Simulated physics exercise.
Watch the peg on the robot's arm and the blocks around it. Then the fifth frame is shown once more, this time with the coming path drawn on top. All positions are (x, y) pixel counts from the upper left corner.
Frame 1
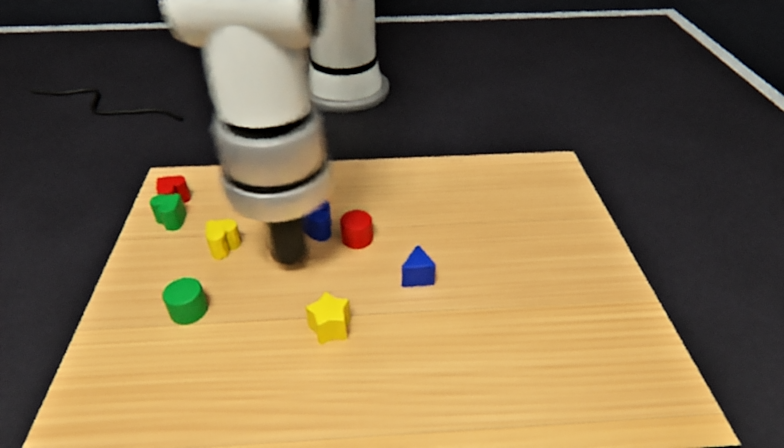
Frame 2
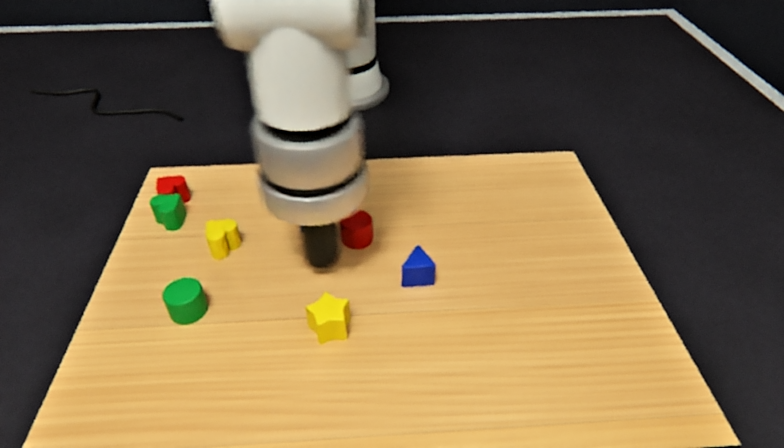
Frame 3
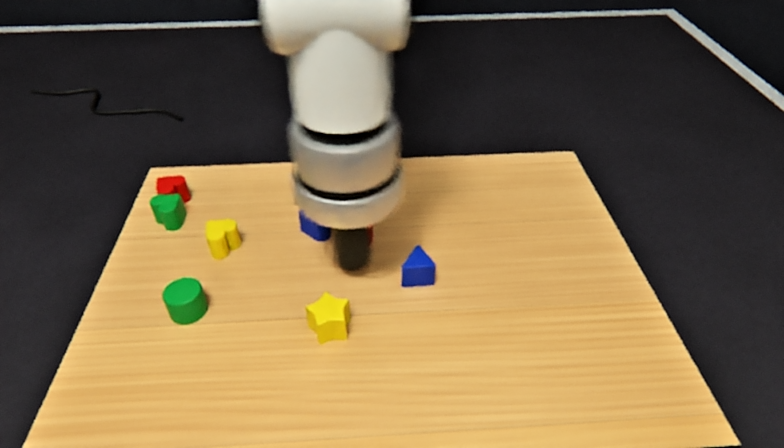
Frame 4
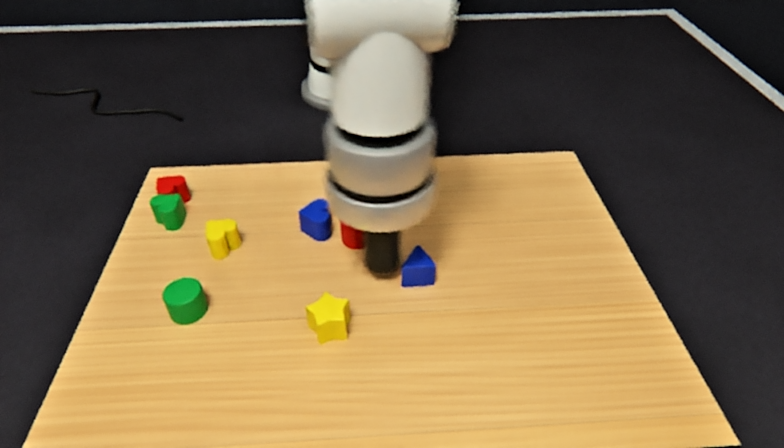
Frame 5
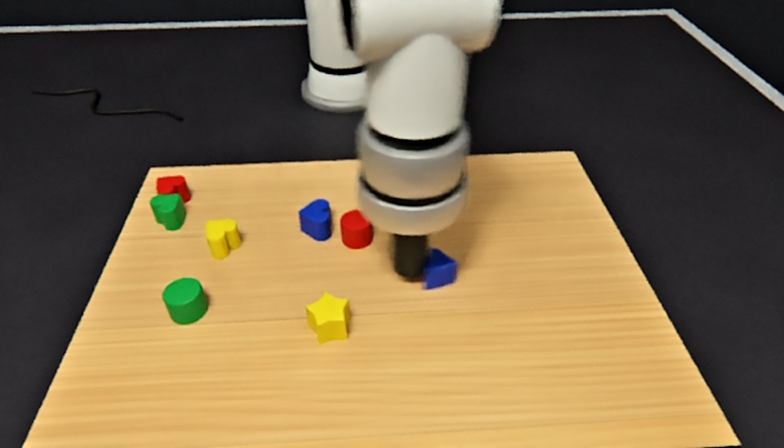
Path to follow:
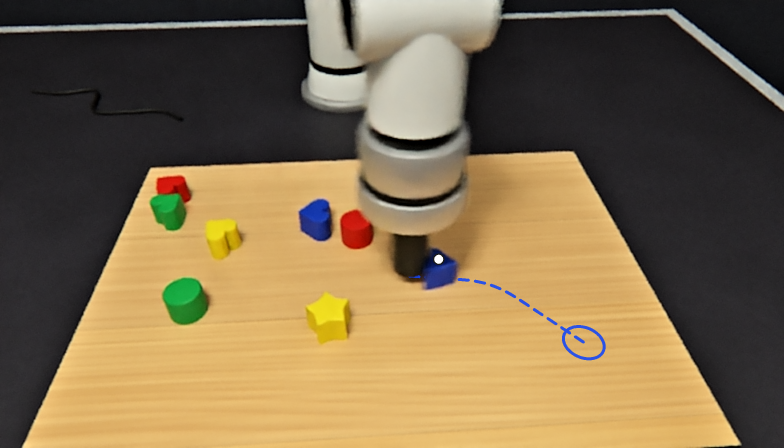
The footage shows a robot arm moving its dark peg rightward over a wooden board of colored blocks, passing in front of the red disc, then pushing the blue triangular block slightly right while the other blocks stay still.
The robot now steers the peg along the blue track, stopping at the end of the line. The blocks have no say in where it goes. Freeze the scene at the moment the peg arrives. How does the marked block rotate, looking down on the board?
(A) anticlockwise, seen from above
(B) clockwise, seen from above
My pick is A.
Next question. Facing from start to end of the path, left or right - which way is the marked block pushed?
Left-hand side.
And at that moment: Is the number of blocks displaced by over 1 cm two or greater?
In short: No.
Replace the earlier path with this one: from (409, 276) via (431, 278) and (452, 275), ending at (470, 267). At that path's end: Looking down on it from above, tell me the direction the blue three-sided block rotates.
Answer: Clockwise.
The drawn path runs from (409, 276) through (470, 281) and (527, 305) to (584, 342); the dot is on the blue three-sided block.
On the path given first. One third of the way, peg (472, 270); blue three-sided block (503, 263).
Two thirds of the way, peg (530, 295); blue three-sided block (557, 275), turned 45° anticlockwise.
At the end, peg (587, 332); red disc not moved; blue three-sided block (561, 277), turned 60° anticlockwise.
